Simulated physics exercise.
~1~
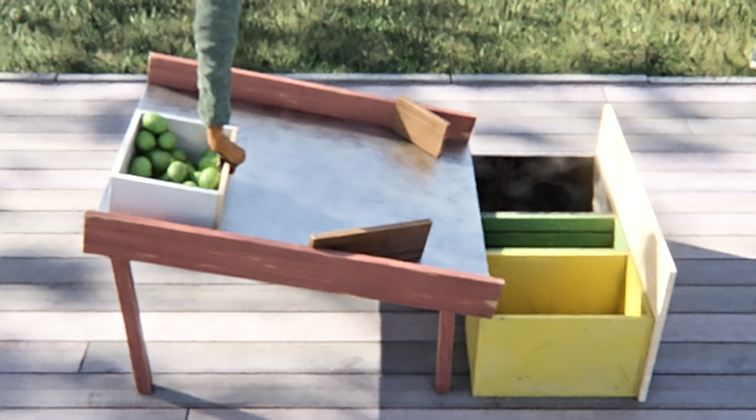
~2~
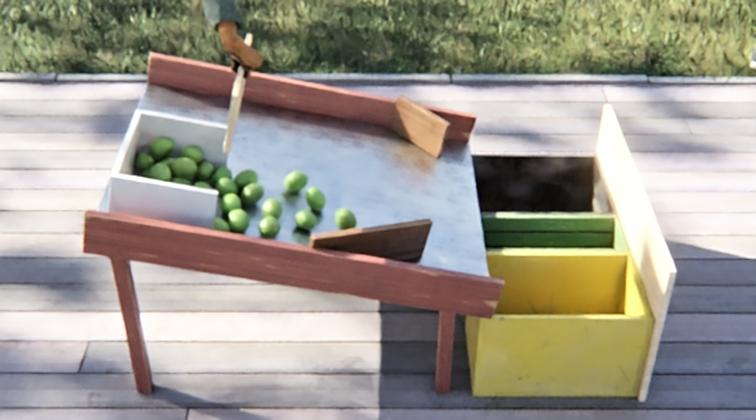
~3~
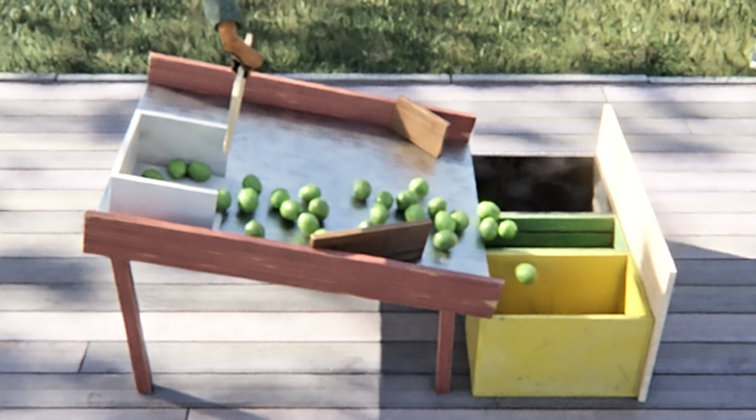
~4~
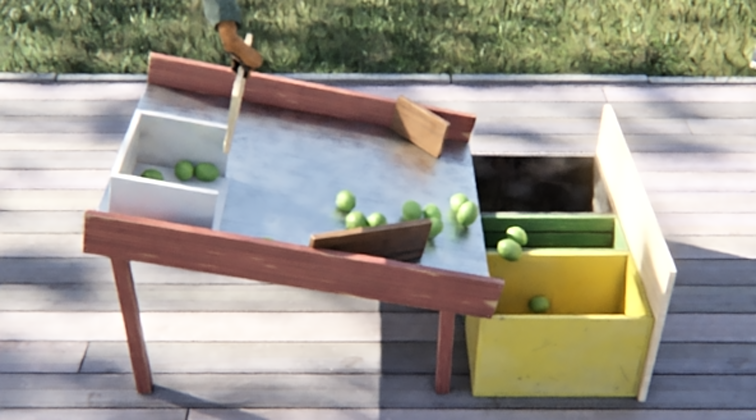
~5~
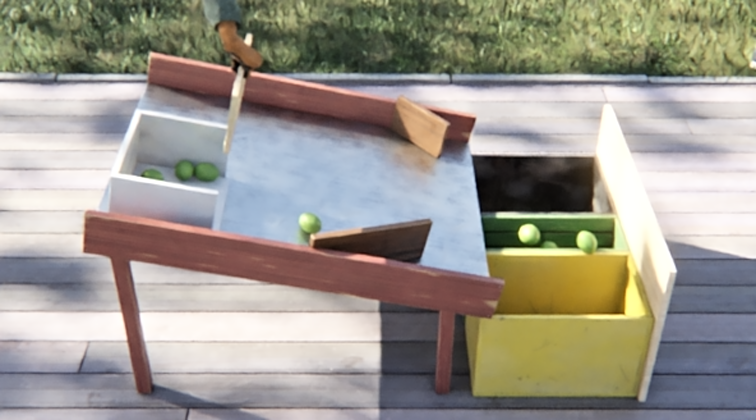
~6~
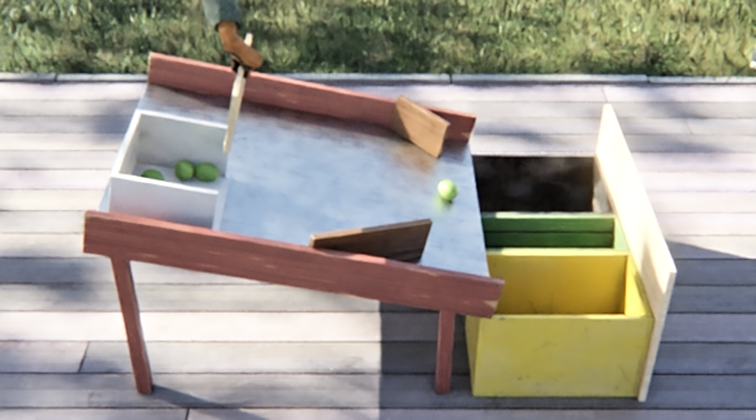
On a wooden deck beside some grass, a gloved hand lifted the gate of a white pen and green limes rolled down a sloping table between angled boards, most dropping toward the green and yellow bins, while a few stayed in the pen.
